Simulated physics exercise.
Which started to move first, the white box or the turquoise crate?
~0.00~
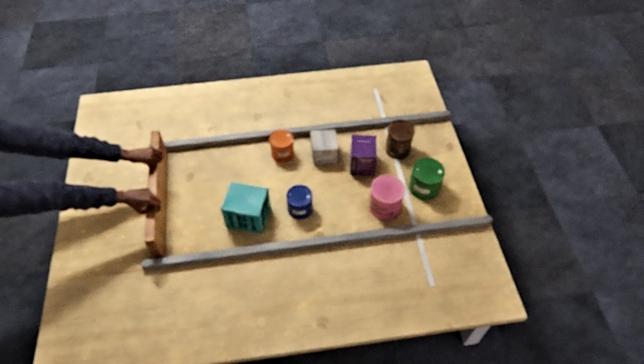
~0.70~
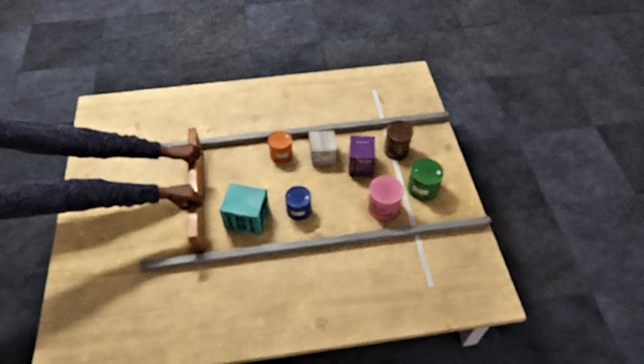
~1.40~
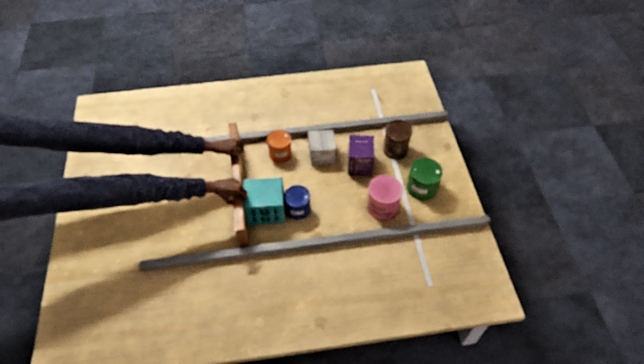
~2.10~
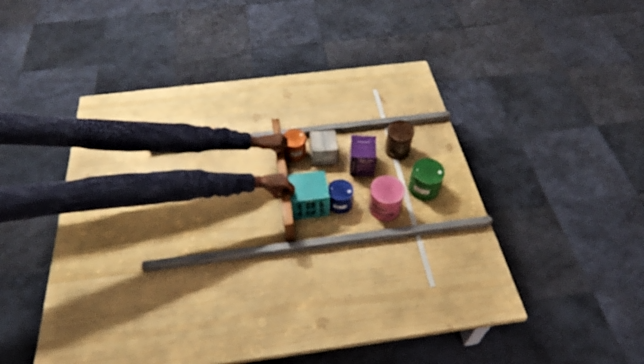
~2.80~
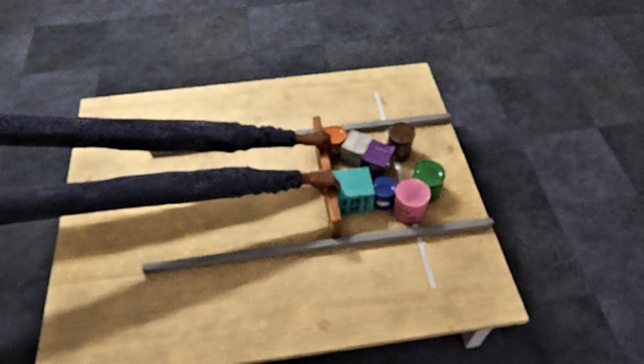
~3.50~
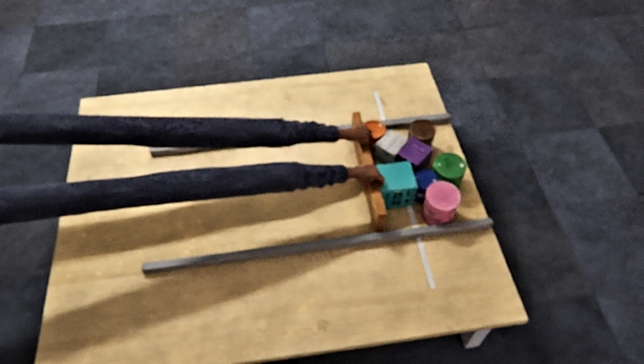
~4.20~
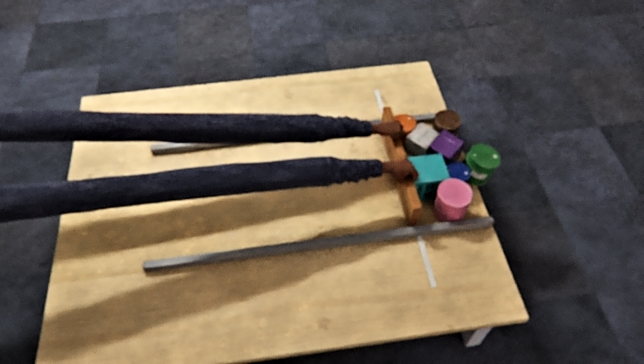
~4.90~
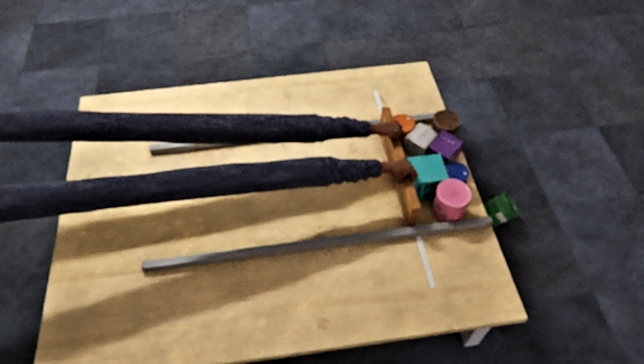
The turquoise crate started to move first, and the white box only got going later, once the plank had come further along the table.
